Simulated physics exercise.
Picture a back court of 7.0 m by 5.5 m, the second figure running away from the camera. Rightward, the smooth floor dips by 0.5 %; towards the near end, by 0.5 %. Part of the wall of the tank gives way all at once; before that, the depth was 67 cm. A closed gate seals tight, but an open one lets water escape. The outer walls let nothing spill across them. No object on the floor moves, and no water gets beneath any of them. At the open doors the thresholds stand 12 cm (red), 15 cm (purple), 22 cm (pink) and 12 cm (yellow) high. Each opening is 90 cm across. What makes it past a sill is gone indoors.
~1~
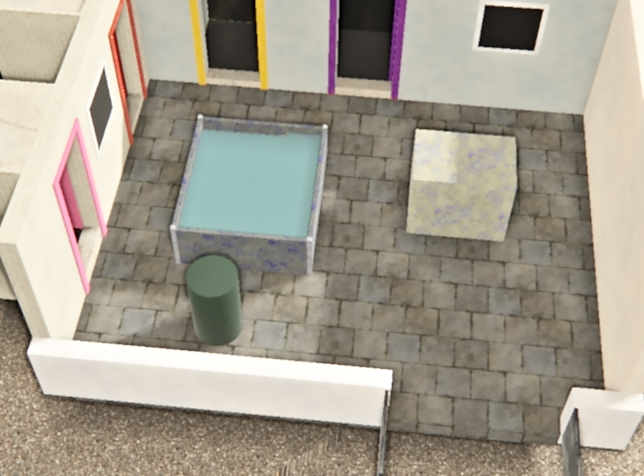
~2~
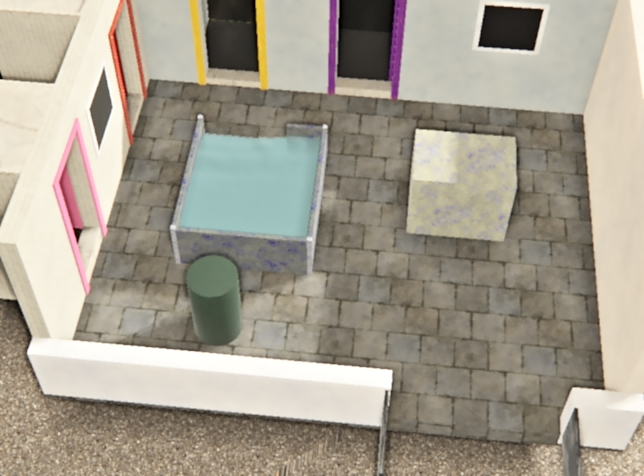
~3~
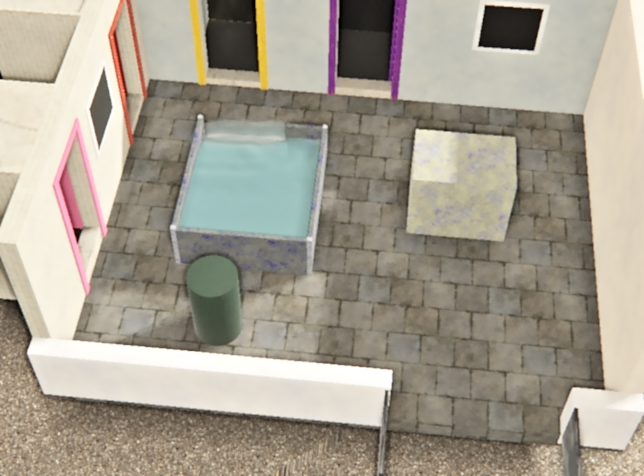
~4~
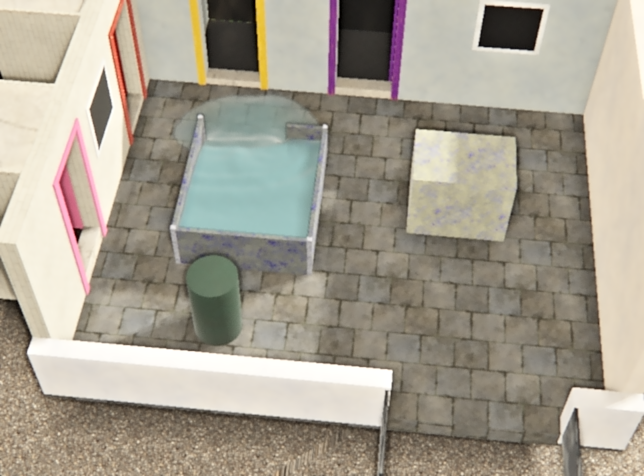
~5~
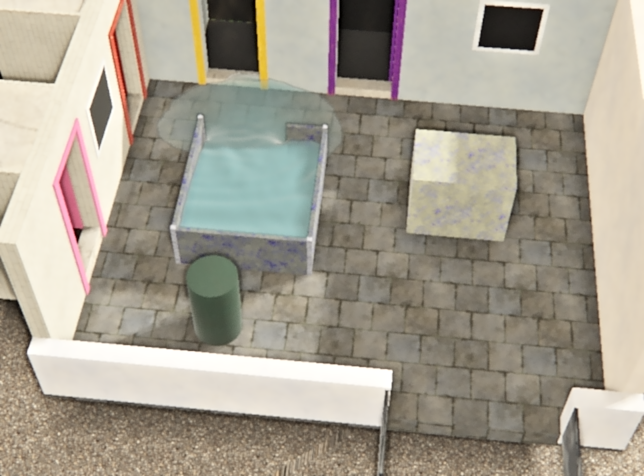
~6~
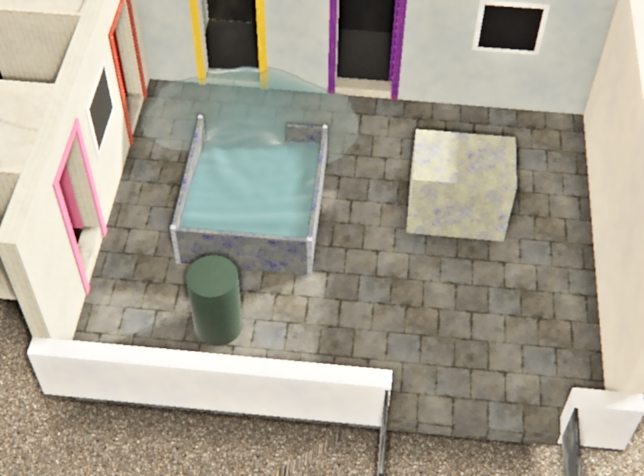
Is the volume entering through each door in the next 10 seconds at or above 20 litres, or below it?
Outcome: Red door: Outstrips the figure, purple door: Lags behind the figure, pink door: Lags behind the figure, yellow door: Outstrips the figure.
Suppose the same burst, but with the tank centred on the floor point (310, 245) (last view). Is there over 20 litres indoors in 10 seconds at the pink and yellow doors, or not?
Pink gets no more than that, yellow gets more than that.
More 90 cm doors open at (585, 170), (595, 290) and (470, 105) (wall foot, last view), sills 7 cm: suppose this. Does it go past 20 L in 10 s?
In turn: Beyond it, short of it, short of it.
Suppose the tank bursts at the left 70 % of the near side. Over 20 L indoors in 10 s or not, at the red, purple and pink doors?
Door by door - red: Within bounds, purple: Within bounds, pink: Within bounds.
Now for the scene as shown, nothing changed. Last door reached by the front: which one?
The pink door.
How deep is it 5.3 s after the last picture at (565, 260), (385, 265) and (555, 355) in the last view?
Depths: About 4, 1 and 2 centimetres.
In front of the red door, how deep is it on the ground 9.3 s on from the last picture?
About 6.5 cm deep.
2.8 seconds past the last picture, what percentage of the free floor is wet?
Covered: Roughly 50 per cent.
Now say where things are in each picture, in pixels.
Still water, 67 cm deep, in the tank at (253, 180), in the first picture.
Water pours out on the tank's far side and has run 0.7 m, to a hidden place; typically 8 cm deep outside, 67 cm at the tank's back, in the second picture.
The front is at a hidden place, 0.9 m from the gap on the tank's far side; 0.9 m2 of floor is under water; 67 cm left at the back of the tank, in the third picture.
Water pours out on the tank's far side and has run 1.3 m, to (287, 102); typically 8 cm deep outside, 67 cm at the tank's back, in the fourth picture.
Water pours out on the tank's far side and has run 1.7 m, to (208, 85); typically 7 cm deep outside, 65 cm at the tank's back, in the fifth picture.
Water pours out on the tank's far side and has run 2.0 m, to (344, 96); typically 7 cm deep outside, 58 cm at the tank's back, in the sixth picture.
Then, 0.7 s after the last picture water covers 15 % of the floor and is deepest (40 cm) near (270, 92); red door 11 cm at the sill, 0 L in, purple door 13 cm at the sill, 0 L in, pink door not reached, yellow door 38 cm at the sill, 122 L in.
Then, 1.5 s after the last picture water covers 30 % of the floor and is deepest (36 cm) near (150, 82); red door 19 cm at the sill, 7 L in, purple door 12 cm at the sill, 0 L in, pink door not reached, yellow door 34 cm at the sill, 273 L in.
Then, 2.8 s after the last picture water covers 50 % of the floor and is deepest (22 cm) near (160, 83); red door 17 cm at the sill, 40 L in, purple door 9 cm at the sill, 0 L in, pink door 3 cm at the sill, 0 L in, yellow door 22 cm at the sill, 393 L in.
Then, 5.3 s after the last picture water covers 75 % of the floor and is deepest (14 cm) near (105, 373); red door 13 cm at the sill, 60 L in, purple door 6 cm at the sill, 1 L in, pink door 3 cm at the sill, 0 L in, yellow door 14 cm at the sill, 441 L in.
Then, 9.3 s after the last picture water covers 95 % of the floor and is deepest (10 cm) near (174, 379); red door 6 cm at the sill, 62 L in, purple door 4 cm at the sill, 1 L in, pink door 5 cm at the sill, 0 L in, yellow door 6 cm at the sill, 443 L in.
